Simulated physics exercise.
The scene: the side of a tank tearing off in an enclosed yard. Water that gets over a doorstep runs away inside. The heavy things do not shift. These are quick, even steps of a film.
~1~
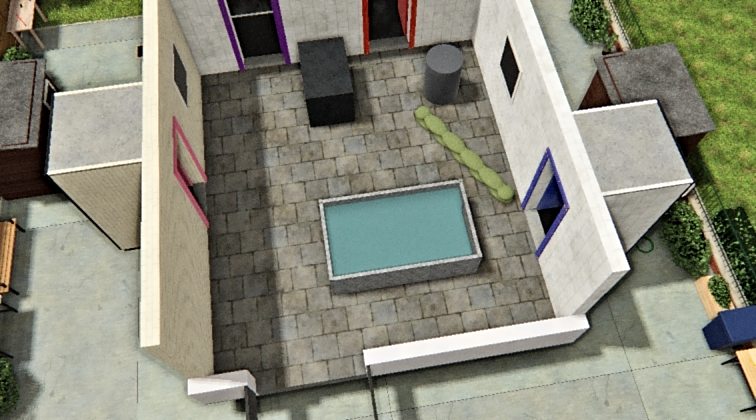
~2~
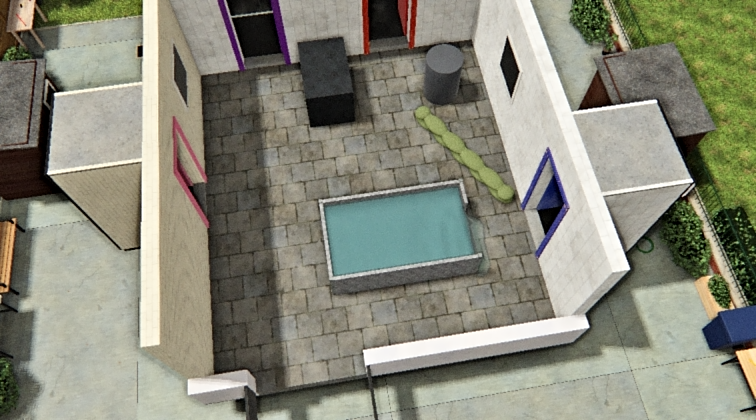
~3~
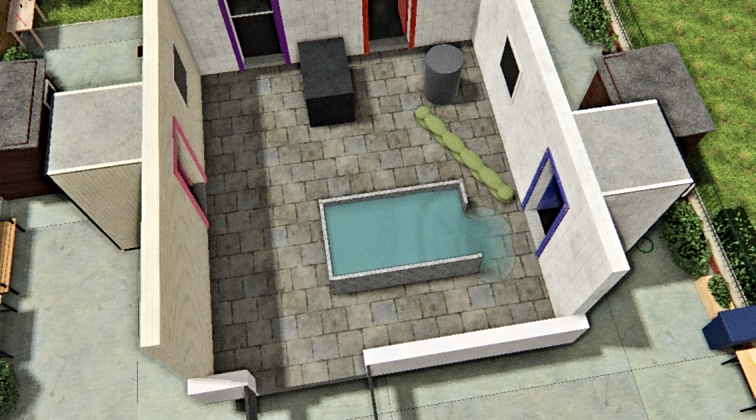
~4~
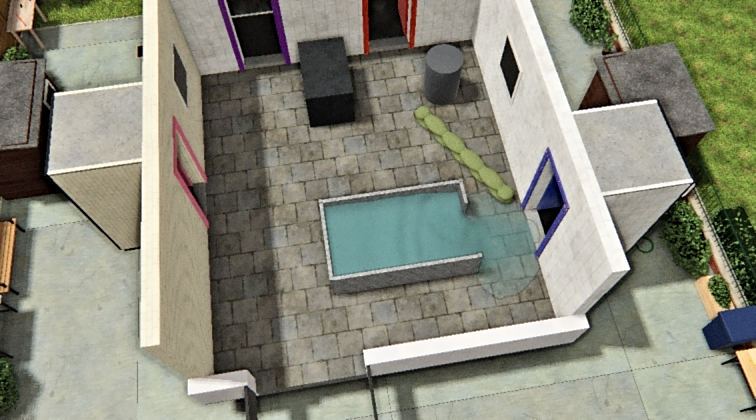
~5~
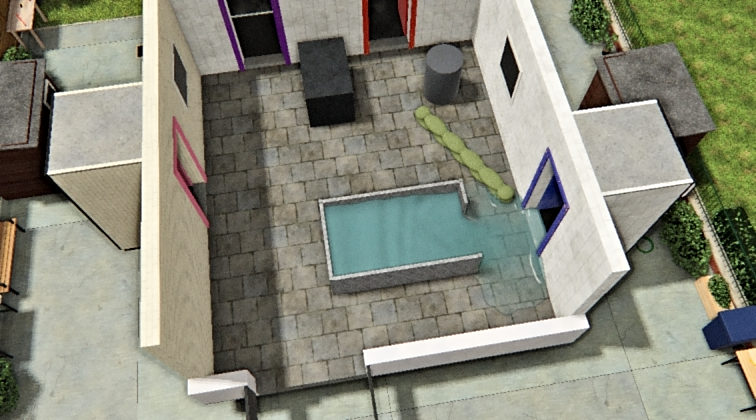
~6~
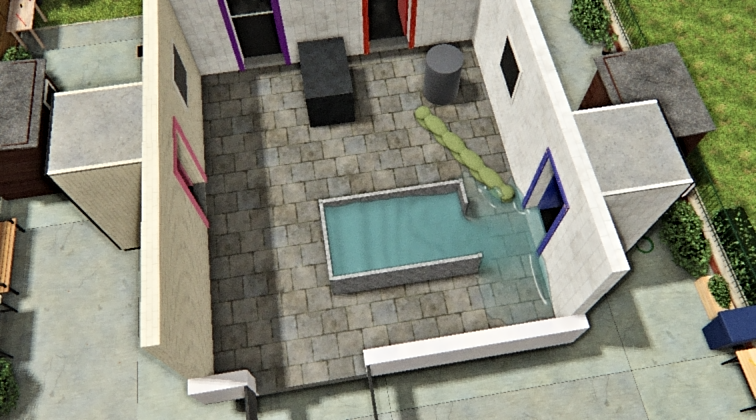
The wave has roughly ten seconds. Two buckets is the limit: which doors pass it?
In the end: The pink door holds within the limit; the red door holds within the limit; the blue door floods; the purple door holds within the limit.
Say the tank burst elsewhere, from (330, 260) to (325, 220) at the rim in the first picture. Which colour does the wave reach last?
It is the blue door.
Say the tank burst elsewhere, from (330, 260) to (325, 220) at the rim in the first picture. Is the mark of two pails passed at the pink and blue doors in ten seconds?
My reading: The pink door floods, the blue door holds.
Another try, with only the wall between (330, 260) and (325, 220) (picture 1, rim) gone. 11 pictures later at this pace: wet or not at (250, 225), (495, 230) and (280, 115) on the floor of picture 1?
In that order: Wet, free of water, dry.
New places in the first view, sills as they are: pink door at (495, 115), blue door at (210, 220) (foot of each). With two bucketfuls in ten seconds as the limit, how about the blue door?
The blue one is under.
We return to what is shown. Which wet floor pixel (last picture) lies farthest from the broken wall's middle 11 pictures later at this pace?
I would point to (479, 87).
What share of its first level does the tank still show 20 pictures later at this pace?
Roughly 38 per cent.
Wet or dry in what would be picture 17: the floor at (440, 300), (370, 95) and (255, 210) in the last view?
One after the other: Wet, free of water, not flooded.
A moment on, water covers 10 % of the floor; the pink door not reached, the red door not reached, the blue door far over two buckets in, the purple door not reached.
Next, water covers 20 % of the floor; the pink door not reached, the red door not reached, the blue door far over two buckets in, the purple door not reached.
Then, water covers 40 % of the floor; the pink door not reached, the red door not reached, the blue door far over two buckets in, the purple door not reached.
Later, water covers 60 % of the floor; the pink door wet at the sill, nothing in, the red door wet at the sill, nothing in, the blue door far over two buckets in, the purple door not reached.
In the end, water covers 90 % of the floor; the pink door wet at the sill, nothing in, the red door wet at the sill, nothing in, the blue door far over two buckets in, the purple door wet at the sill, nothing in.
